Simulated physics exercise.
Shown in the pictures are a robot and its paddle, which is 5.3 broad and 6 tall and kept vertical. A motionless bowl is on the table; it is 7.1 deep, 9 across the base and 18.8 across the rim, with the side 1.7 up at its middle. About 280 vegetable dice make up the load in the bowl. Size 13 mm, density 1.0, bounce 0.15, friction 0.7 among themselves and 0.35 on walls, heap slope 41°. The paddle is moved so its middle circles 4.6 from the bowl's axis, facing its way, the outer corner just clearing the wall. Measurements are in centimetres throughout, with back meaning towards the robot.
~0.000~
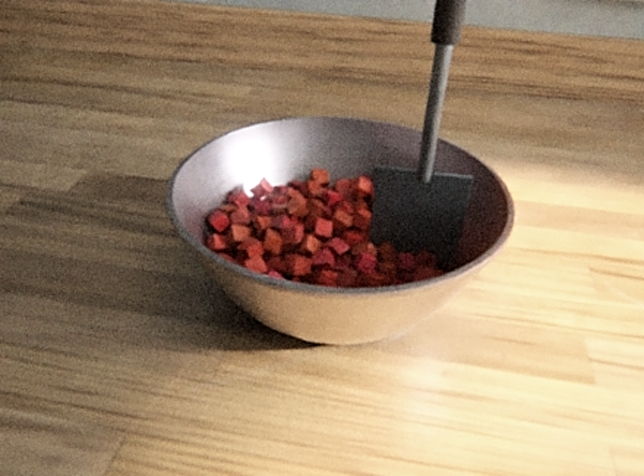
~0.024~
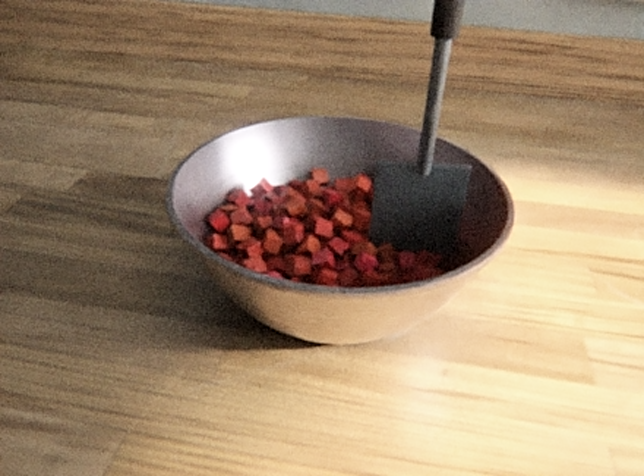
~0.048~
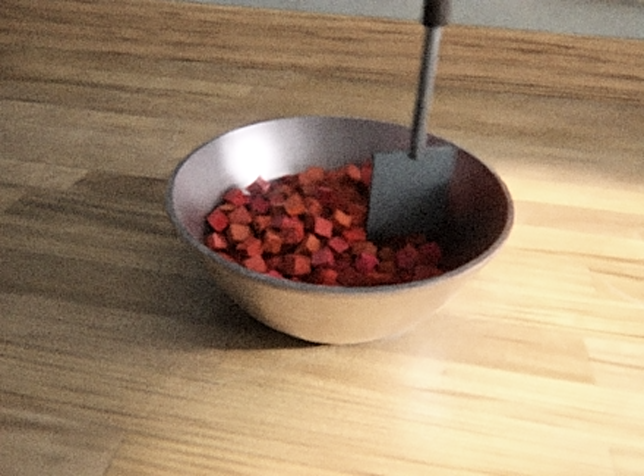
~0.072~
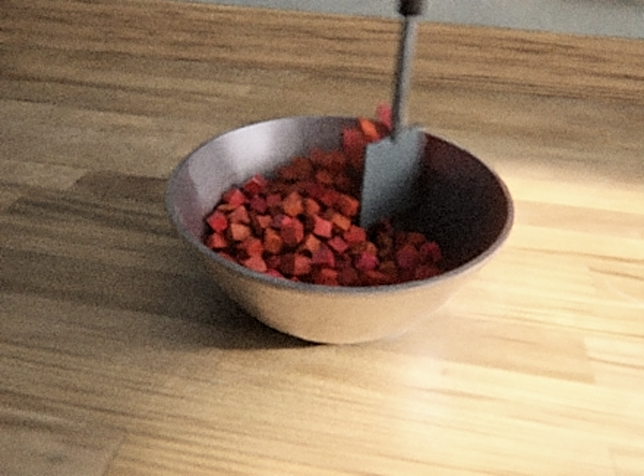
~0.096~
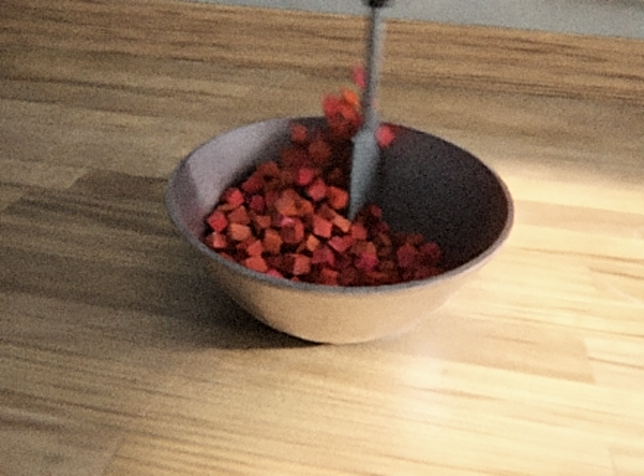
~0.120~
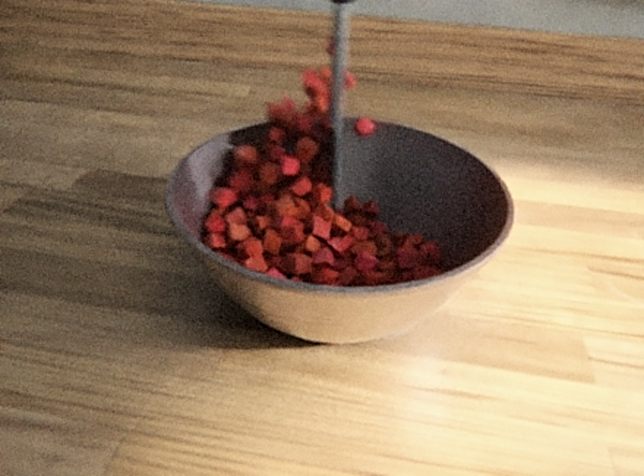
In the video, a dark flat paddle stands upright in a metal bowl of small red and orange cubes on a wooden table, then sweeps leftward along the far side while turning edge-on, pushing cubes up and tossing some above the rim.
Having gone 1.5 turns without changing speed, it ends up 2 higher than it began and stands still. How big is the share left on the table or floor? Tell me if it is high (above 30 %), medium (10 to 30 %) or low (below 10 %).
It is high, above 30 %.
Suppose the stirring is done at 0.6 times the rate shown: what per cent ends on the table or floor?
Some 25 in a hundred.
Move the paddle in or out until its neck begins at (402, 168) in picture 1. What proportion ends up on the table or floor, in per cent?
I'd say around 40 per cent.
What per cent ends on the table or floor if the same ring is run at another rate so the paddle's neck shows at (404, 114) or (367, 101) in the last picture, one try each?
Some 20 and 35 per cent respectively.
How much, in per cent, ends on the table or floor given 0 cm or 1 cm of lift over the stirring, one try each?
Estimates: 55 % then 50 %.
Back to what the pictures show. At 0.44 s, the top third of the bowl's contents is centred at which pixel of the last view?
I'd put it close to (352, 165).
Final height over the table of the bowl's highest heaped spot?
About 4.5 cm.
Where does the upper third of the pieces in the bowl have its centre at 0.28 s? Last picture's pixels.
Upper-third centre: Approx. (372, 260) px.
After 0.28 s, 270° round, highest piece 12 above the table; 226 in the bowl, 8 on the table or floor, 49 in flight or on the tool.
After 0.44 s, 76° round, highest piece 10 above the table; 186 in the bowl, 69 on the table or floor, 28 in flight or on the tool.
After 0.72 s, 180° round, highest piece 4 above the table; 170 in the bowl, 112 on the table or floor, 1 in flight or on the tool.
After 1.42 s, 180° round, highest piece 4 above the table; 170 in the bowl, 113 on the table or floor.
At rest, 170 in the bowl, 113 on the table or floor. That is 40 % on the table or floor.
